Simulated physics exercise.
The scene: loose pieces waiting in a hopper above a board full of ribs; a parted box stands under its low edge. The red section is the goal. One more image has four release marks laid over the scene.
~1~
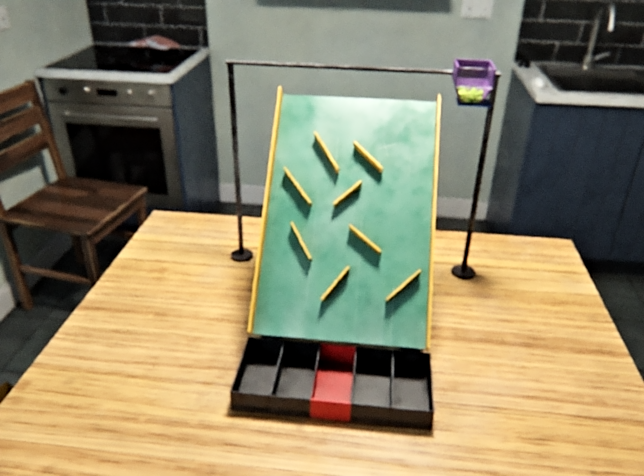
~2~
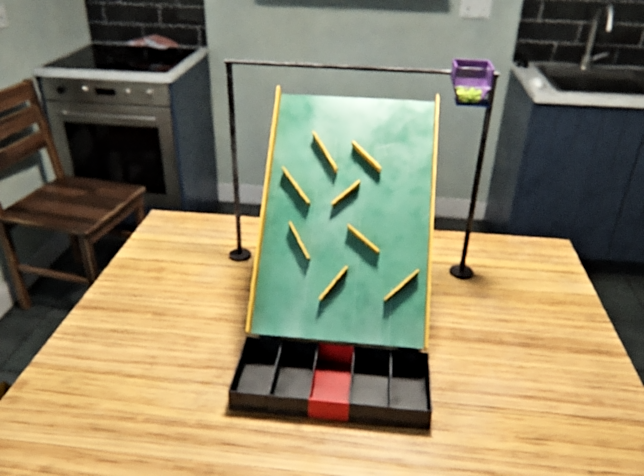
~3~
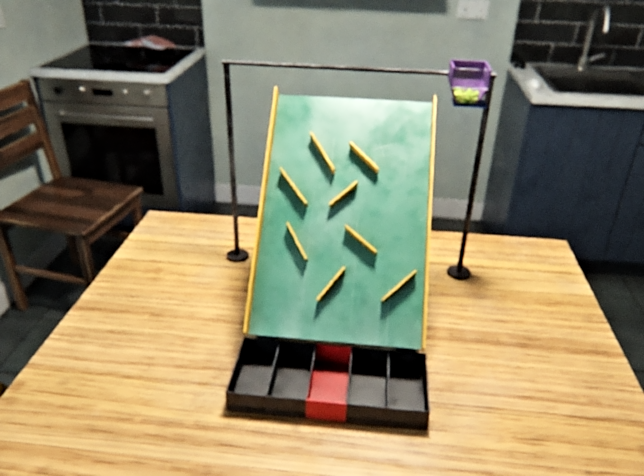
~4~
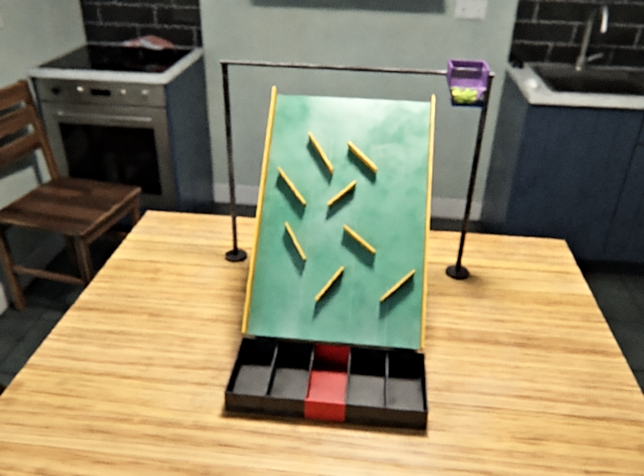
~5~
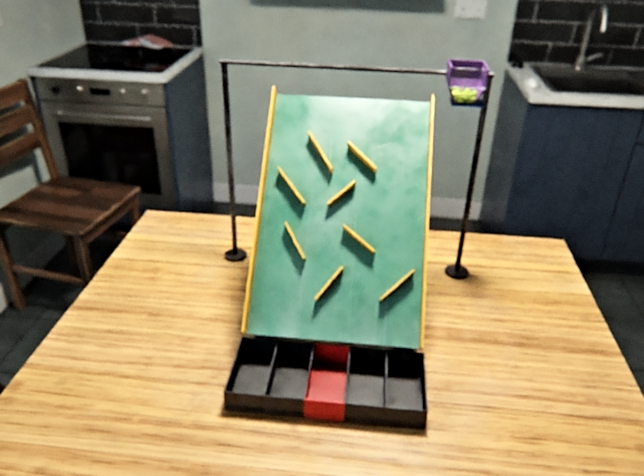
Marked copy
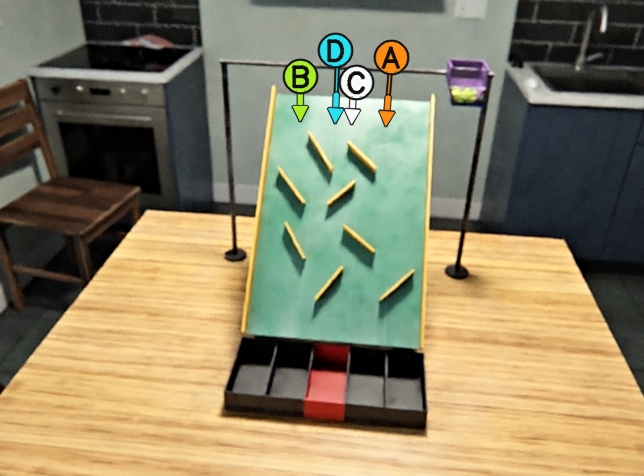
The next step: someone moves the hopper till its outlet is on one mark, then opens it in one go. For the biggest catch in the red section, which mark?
Go for A.
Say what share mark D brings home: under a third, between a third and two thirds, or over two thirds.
Mark D gives under a third.
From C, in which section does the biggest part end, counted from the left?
The second.
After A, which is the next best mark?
The answer is C.
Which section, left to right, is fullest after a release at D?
It is the second one.
On the marked copy, mark A meets the board at (386, 120); mark B meets the board at (300, 115); mark C meets the board at (351, 118); mark D meets the board at (335, 117).
If A is chosen, roughly half in the red section, roughly a third in other sections, about a tenth outside the box.
If B is chosen, just a few in the red section, the larger part in other sections, about a tenth outside the box.
If C is chosen, roughly a quarter in the red section, roughly two thirds in other sections, about a tenth outside the box.
If D is chosen, about a tenth in the red section, almost all in other sections.
